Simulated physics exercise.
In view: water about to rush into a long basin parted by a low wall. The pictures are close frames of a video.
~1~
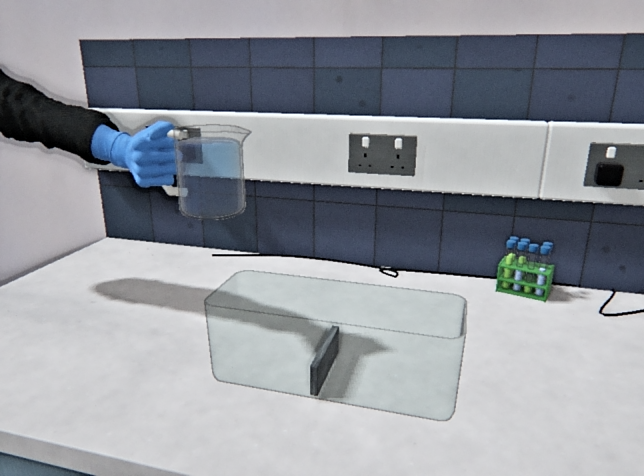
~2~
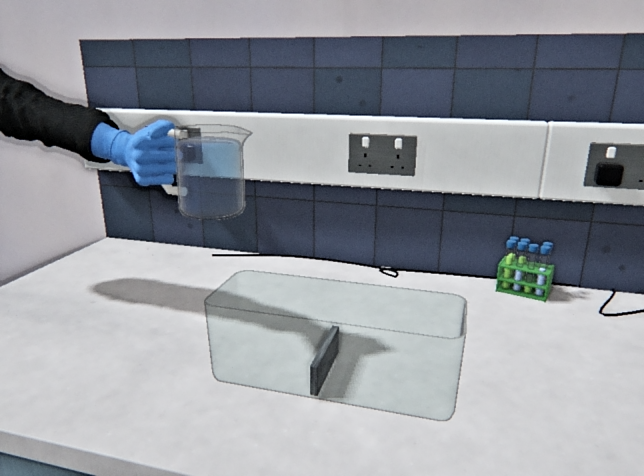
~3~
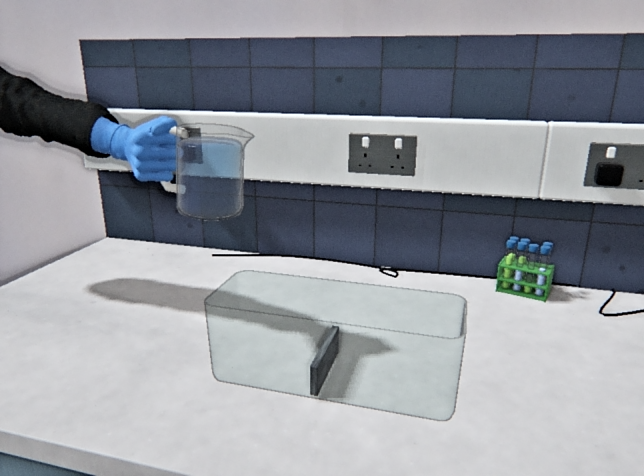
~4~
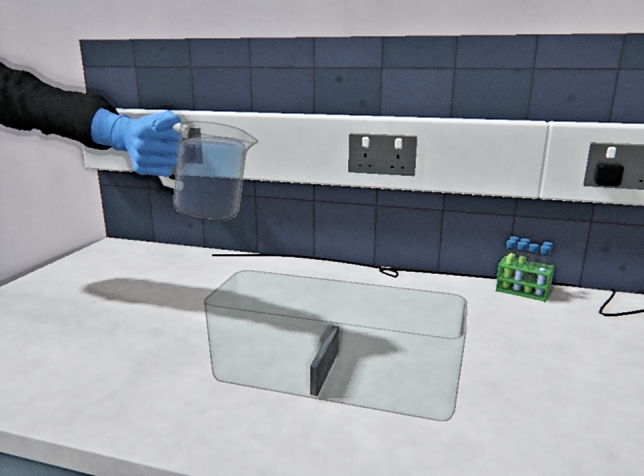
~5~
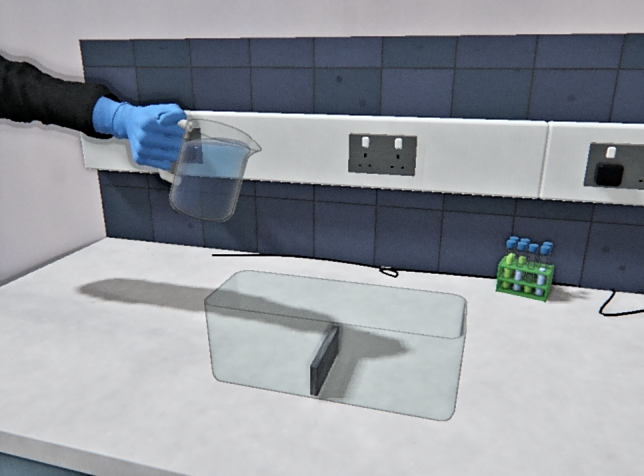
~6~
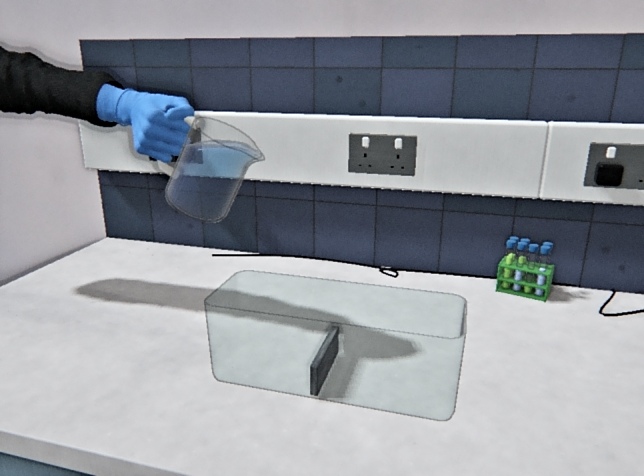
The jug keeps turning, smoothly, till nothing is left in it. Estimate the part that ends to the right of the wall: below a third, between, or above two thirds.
It comes to under a third.
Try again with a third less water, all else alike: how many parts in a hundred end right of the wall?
About 5 per cent.
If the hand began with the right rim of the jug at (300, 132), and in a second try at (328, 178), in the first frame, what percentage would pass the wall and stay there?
In turn 90 and 95 in a hundred.
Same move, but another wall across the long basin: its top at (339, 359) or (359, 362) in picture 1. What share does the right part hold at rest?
First some 10, then 15 per cent.
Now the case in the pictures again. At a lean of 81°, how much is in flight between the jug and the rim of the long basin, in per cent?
Roughly 20 in a hundred.
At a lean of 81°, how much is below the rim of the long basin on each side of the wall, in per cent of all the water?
Left about 5, right about 0.
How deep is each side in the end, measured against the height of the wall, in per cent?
Near 50 on the left, 10 on the right.
A moment on, the jug is tipped on its side and 72 per cent is still to pour, 6 is left of the wall and 0 right of it.
Next, the jug is tipped on its side and 32 per cent is still to pour, 38 is left of the wall and 5 right of it.
Then the jug is tipped on its side and 12 per cent is still to pour, 65 is left of the wall and 12 right of it.
Later the jug is tipped on its side and 5 per cent is still to pour, 77 is left of the wall and 13 right of it.
Finally, 83 per cent lies left of the wall, 13 right of it and 2 outside.
